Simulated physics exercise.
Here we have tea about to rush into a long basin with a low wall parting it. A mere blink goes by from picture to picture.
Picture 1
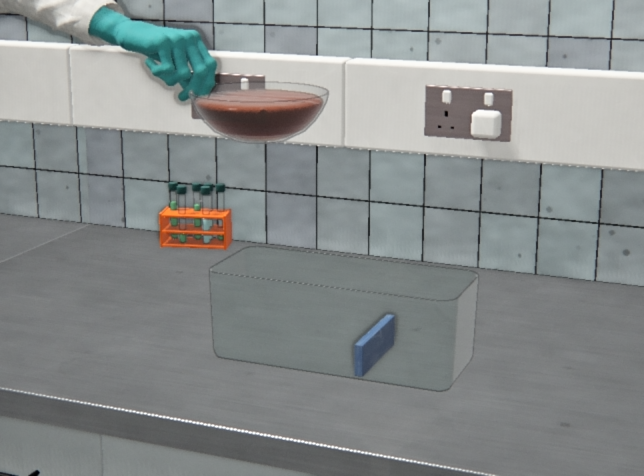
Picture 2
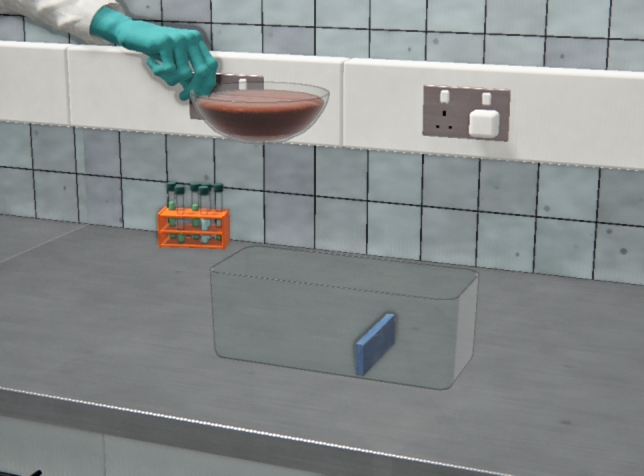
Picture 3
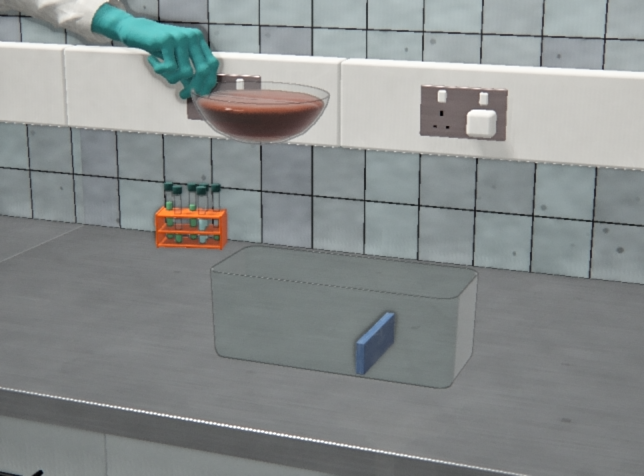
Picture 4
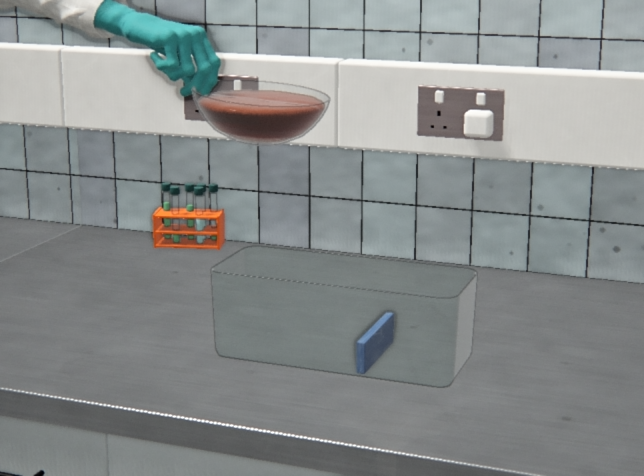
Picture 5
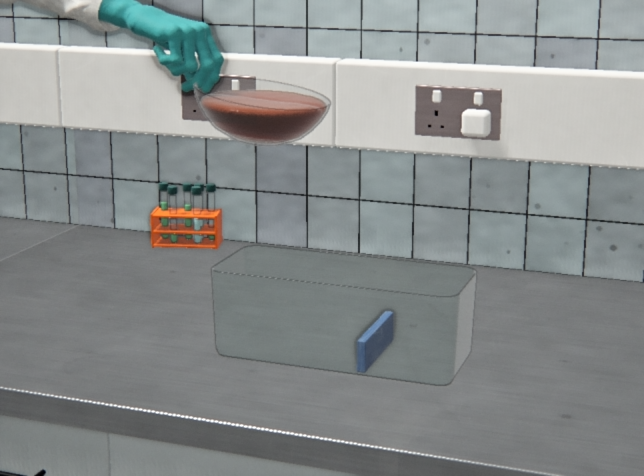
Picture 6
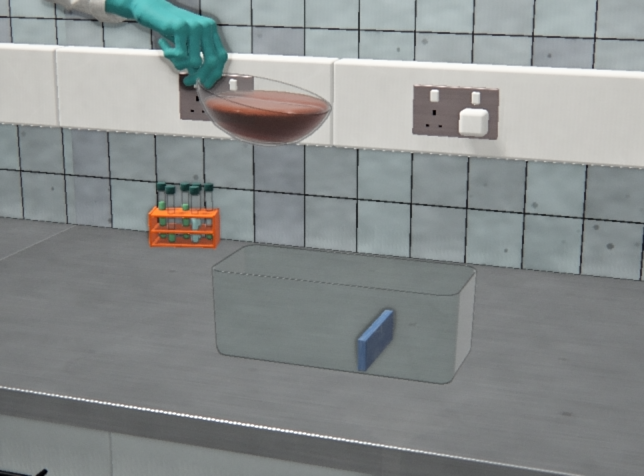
We see a teal-gloved hand holding a clear bowl of brown liquid above a long transparent basin with a small blue divider on a grey worktop; the hand gradually tilts the bowl, its right rim dipping slightly.
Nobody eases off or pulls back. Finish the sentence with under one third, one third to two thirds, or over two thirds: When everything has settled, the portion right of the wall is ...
When everything has settled, the portion right of the wall is one third to two thirds.
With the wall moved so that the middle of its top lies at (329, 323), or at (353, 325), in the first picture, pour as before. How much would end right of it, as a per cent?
85 per cent, then 70 per cent, roughly.
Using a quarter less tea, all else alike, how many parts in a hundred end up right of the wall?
45 per cent or so.
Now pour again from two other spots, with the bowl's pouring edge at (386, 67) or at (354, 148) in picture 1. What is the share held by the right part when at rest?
First place gives some 60 %, second place some 70 %.
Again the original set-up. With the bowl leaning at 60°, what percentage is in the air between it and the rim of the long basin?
Airborne share: Approx. 45 %.
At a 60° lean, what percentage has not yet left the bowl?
Near 25 %.
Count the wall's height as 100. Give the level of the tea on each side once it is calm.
The left side sits at 30 per cent and the right side at 70.
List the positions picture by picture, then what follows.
In the first frame, it leans 0°; its right rim is at (323, 97); the tea meets the walls at (203, 95) and (322, 102); the long basin's rim runs from (227, 259) to (468, 288); the wall's top is at (375, 331).
In the second frame, it leans 1°; its right rim is at (324, 98); the tea meets the walls at (204, 95) and (323, 103).
In the third frame, it leans 2°; its right rim is at (325, 100); the tea meets the walls at (205, 94) and (323, 105).
In the fourth frame, it leans 5°; its right rim is at (325, 104); the tea meets the walls at (206, 94) and (324, 107).
In the fifth frame, it leans 8°; its right rim is at (326, 108); the tea meets the walls at (207, 94) and (325, 107).
In the sixth frame, it leans 13°; its right rim is at (327, 114); the tea meets the walls at (211, 95) and (328, 110); 1 per cent is over the edge.
A moment on, the bowl is tipped part way and 27 per cent is still to pour, 5 is left of the wall and 21 right of it.
Next, the bowl is tipped on its side and 0 per cent is still to pour, 34 is left of the wall and 58 right of it.
Then the bowl is tipped on its side and 0 per cent is still to pour, 38 is left of the wall and 57 right of it.
Later the bowl is tipped on its side and 0 per cent is still to pour, 38 is left of the wall and 57 right of it.
Finally, 38 per cent lies left of the wall, 57 right of it and 5 outside.
